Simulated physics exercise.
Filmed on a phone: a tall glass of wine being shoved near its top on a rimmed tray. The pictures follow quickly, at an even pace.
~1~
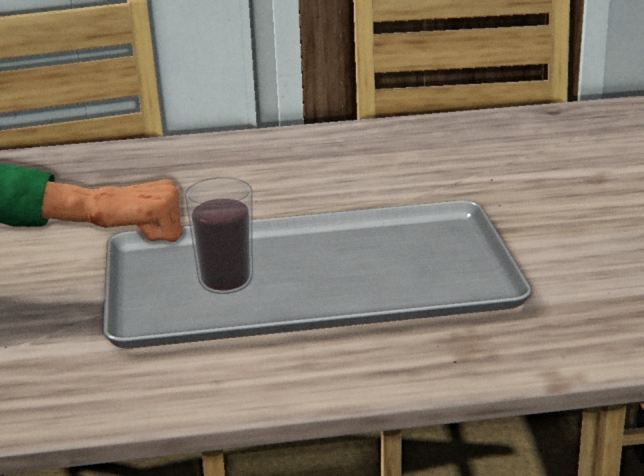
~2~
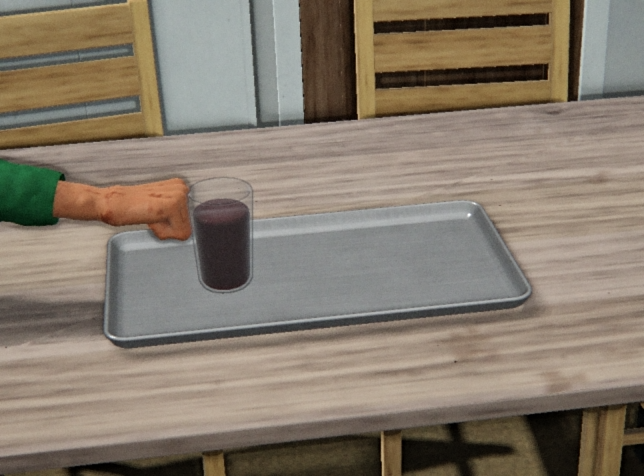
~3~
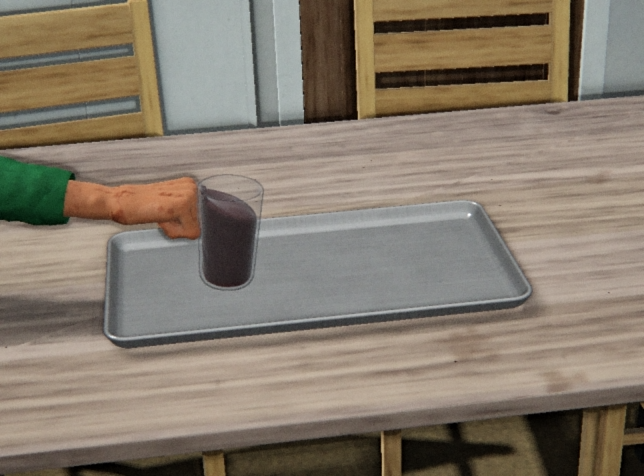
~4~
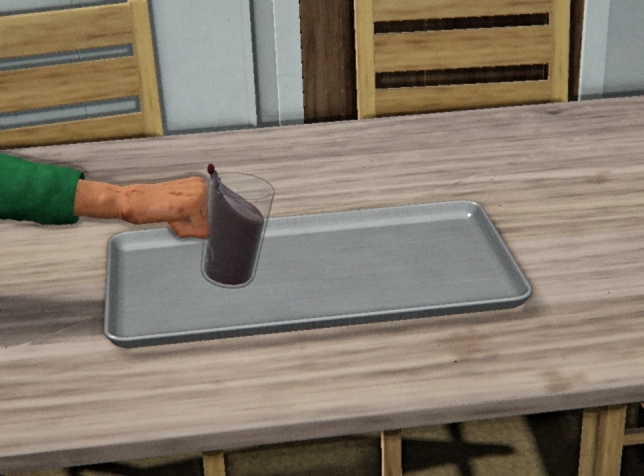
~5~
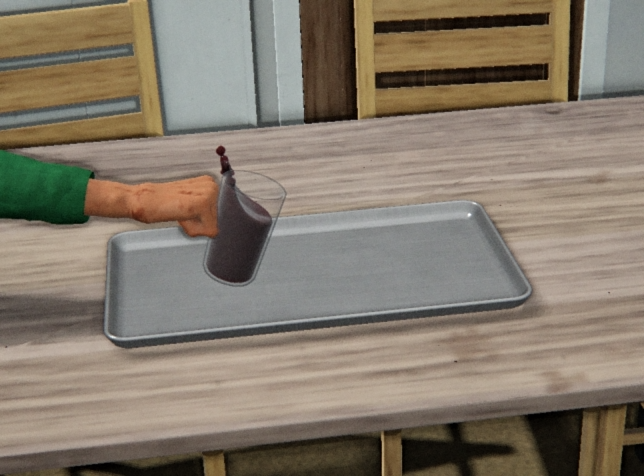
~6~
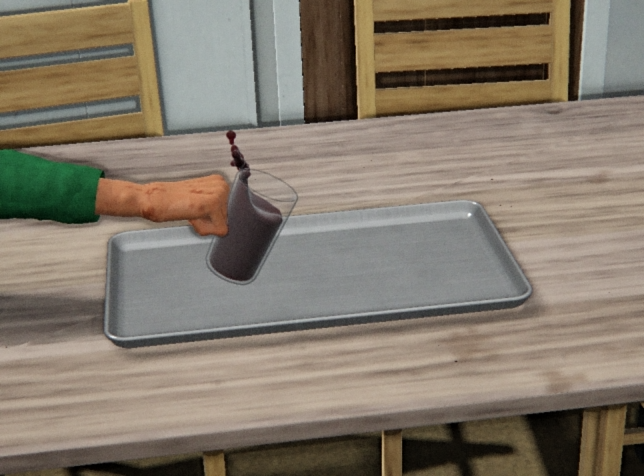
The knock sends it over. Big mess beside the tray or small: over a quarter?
After the fall a quarter and more lands beyond the tray.
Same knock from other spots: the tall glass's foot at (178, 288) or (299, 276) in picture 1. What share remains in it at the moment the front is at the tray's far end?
About 45 and 60 per cent.
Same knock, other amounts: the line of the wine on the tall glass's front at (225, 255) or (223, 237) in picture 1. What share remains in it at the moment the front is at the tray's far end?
The first gives 55 %, the second 55 %.
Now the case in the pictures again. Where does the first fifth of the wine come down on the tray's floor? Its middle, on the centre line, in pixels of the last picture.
Around (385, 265).
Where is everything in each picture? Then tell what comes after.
In the first frame, it leans 0°; its right rim is at (250, 190); the wine meets the walls at (192, 211) and (248, 206); the tray's far rim is at (503, 246); the tray is clear ahead.
In the second frame, it leans 0°; its right rim is at (251, 190); the wine meets the walls at (192, 211) and (249, 206).
In the third frame, it leans 6°; its right rim is at (262, 190); the wine meets the walls at (200, 186) and (253, 207).
In the fourth frame, it leans 12°; its right rim is at (272, 191); the wine meets the walls at (210, 184) and (264, 211); 1 per cent is over the edge.
In the fifth frame, it leans 19°; its right rim is at (284, 193); the wine meets the walls at (218, 209) and (273, 213); 2 per cent is over the edge.
In the sixth frame, it leans 26°; its right rim is at (296, 196); the wine meets the walls at (223, 215) and (282, 210); 2 per cent is over the edge.
A moment on, the tall glass lies on its side and 95 per cent is in the glass, 0 on the tray and 5 above or beyond its rim.
Next, the tall glass lies on its side and 51 per cent is in the glass, 39 on the tray and 11 above or beyond its rim.
Then the tall glass lies on its side and 27 per cent is in the glass, 54 on the tray and 19 above or beyond its rim.
Later the tall glass lies on its side and 14 per cent is in the glass, 41 on the tray and 45 above or beyond its rim.
Finally, 56 per cent is held by tray and glass, 44 is off the tray.
